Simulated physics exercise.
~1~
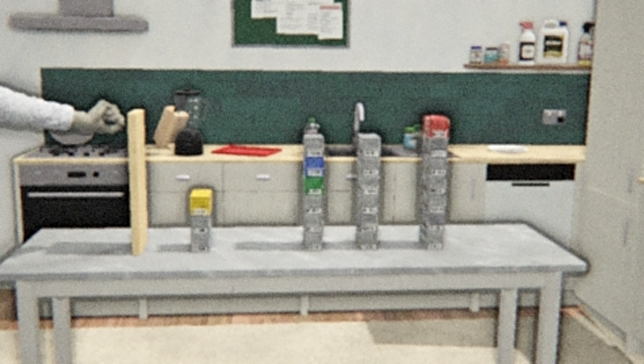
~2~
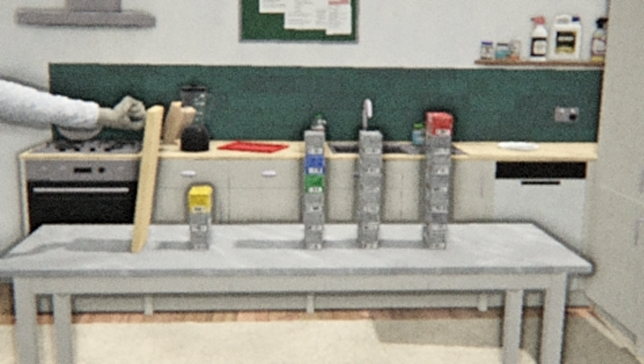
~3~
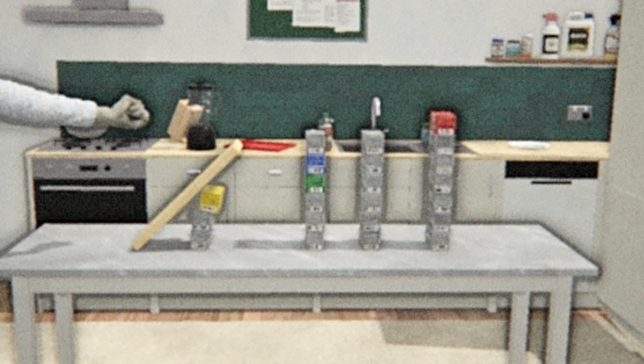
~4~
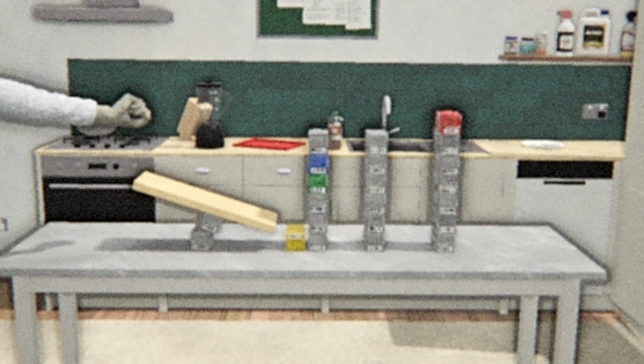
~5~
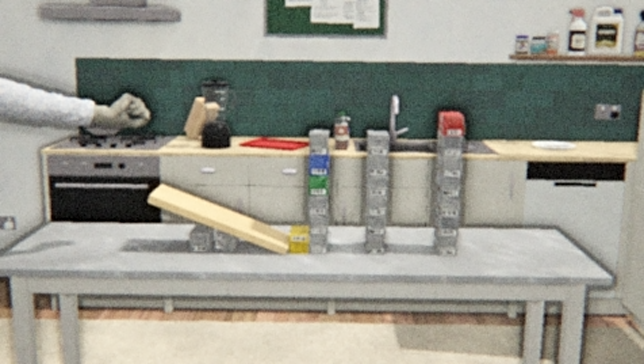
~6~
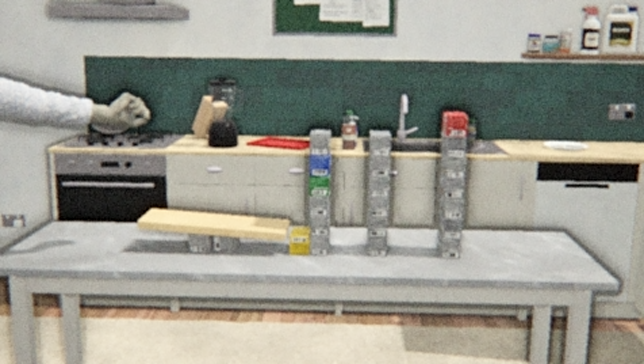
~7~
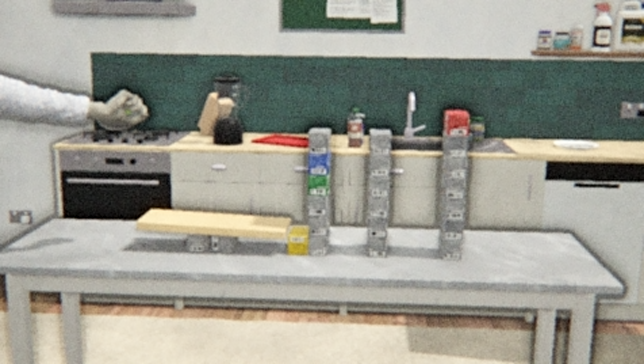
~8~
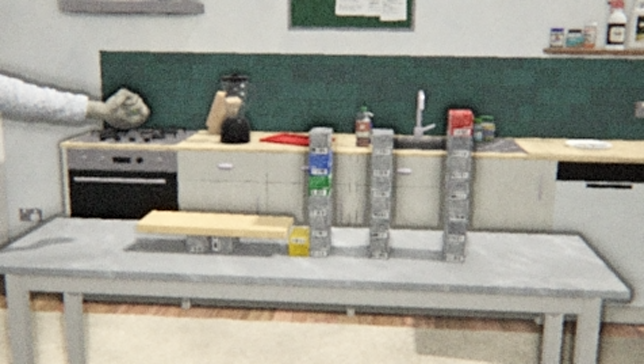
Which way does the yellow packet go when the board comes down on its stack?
The yellow packet moves to the right, dropping to the tabletop beside the first of the tall stacks.
